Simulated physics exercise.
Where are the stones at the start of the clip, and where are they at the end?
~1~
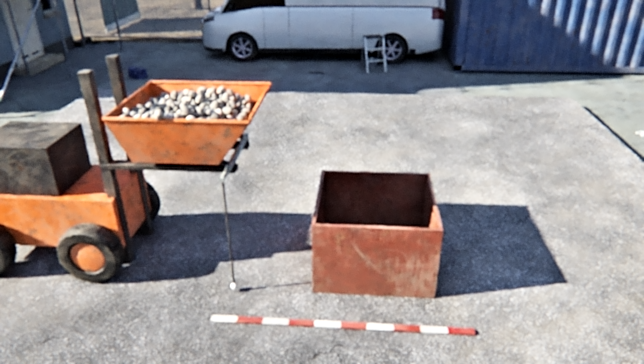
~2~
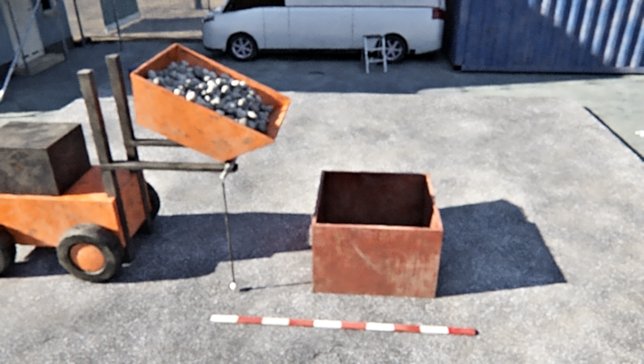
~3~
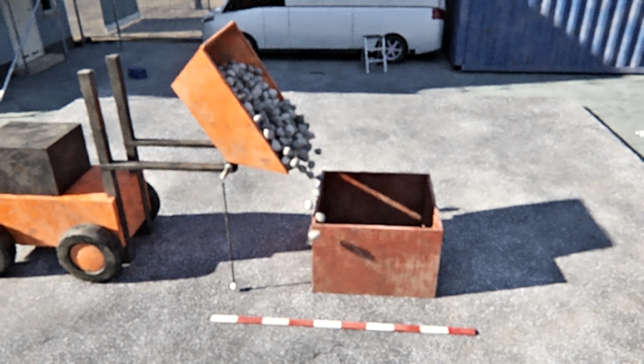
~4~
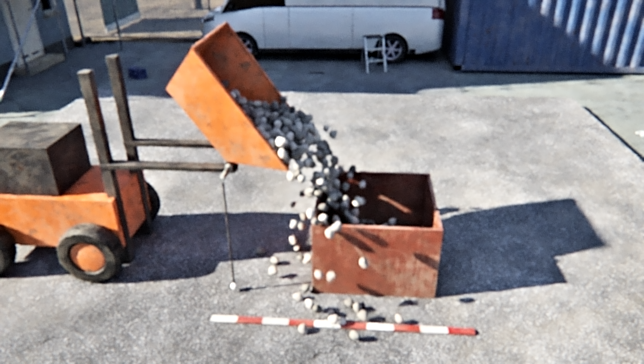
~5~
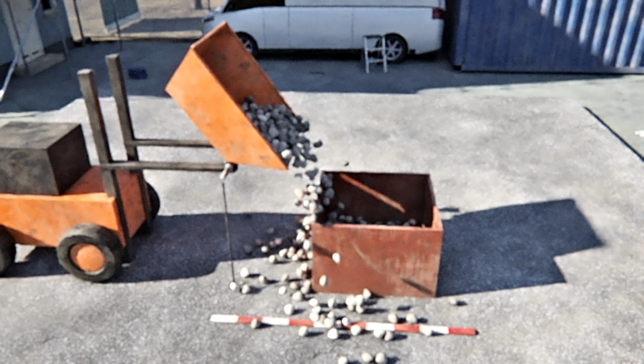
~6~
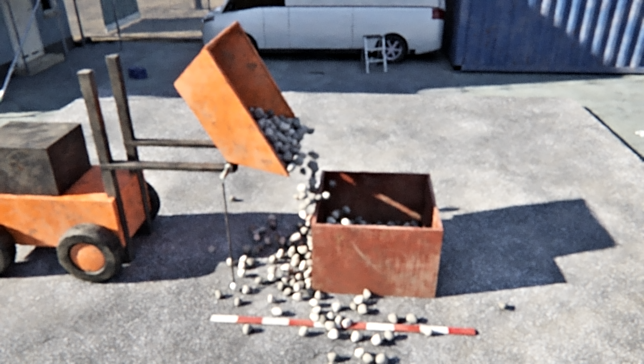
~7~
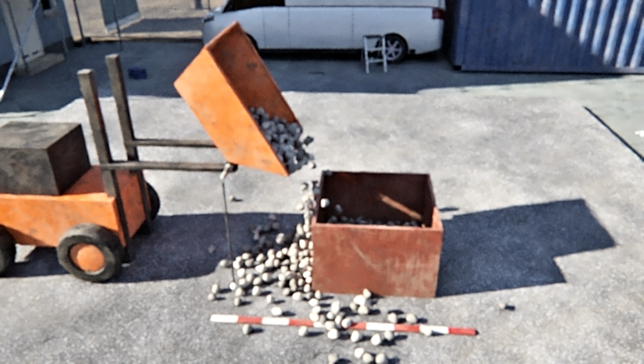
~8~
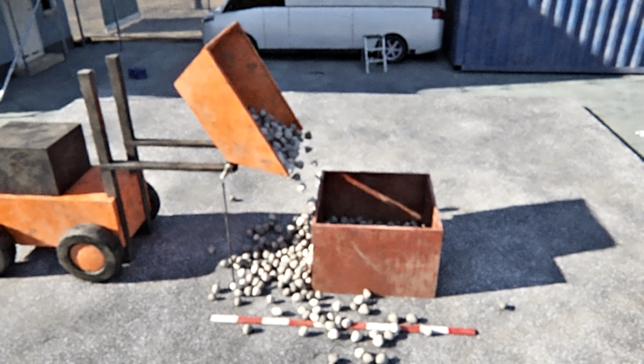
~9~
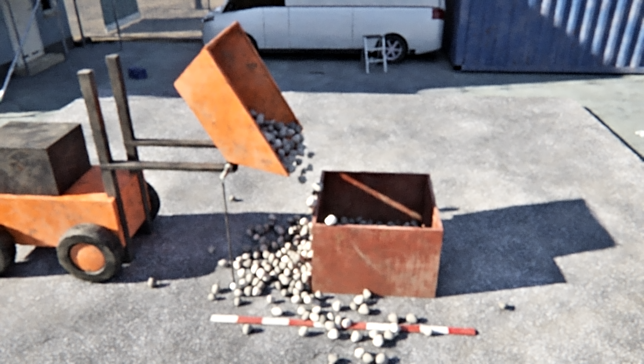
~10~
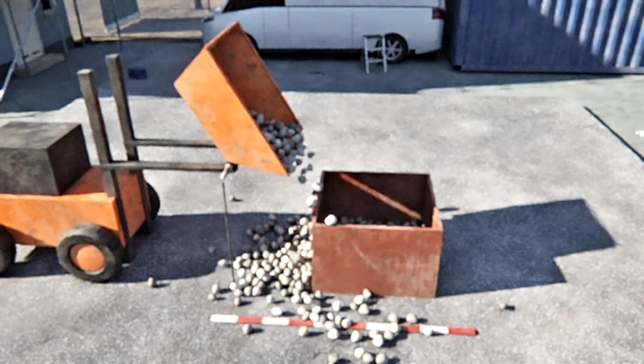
At the start, the stones are all heaped in the orange skip on the forklift. At the end, they are divided between the bin to the right, the ground around it, and the tilted skip, which still holds some.
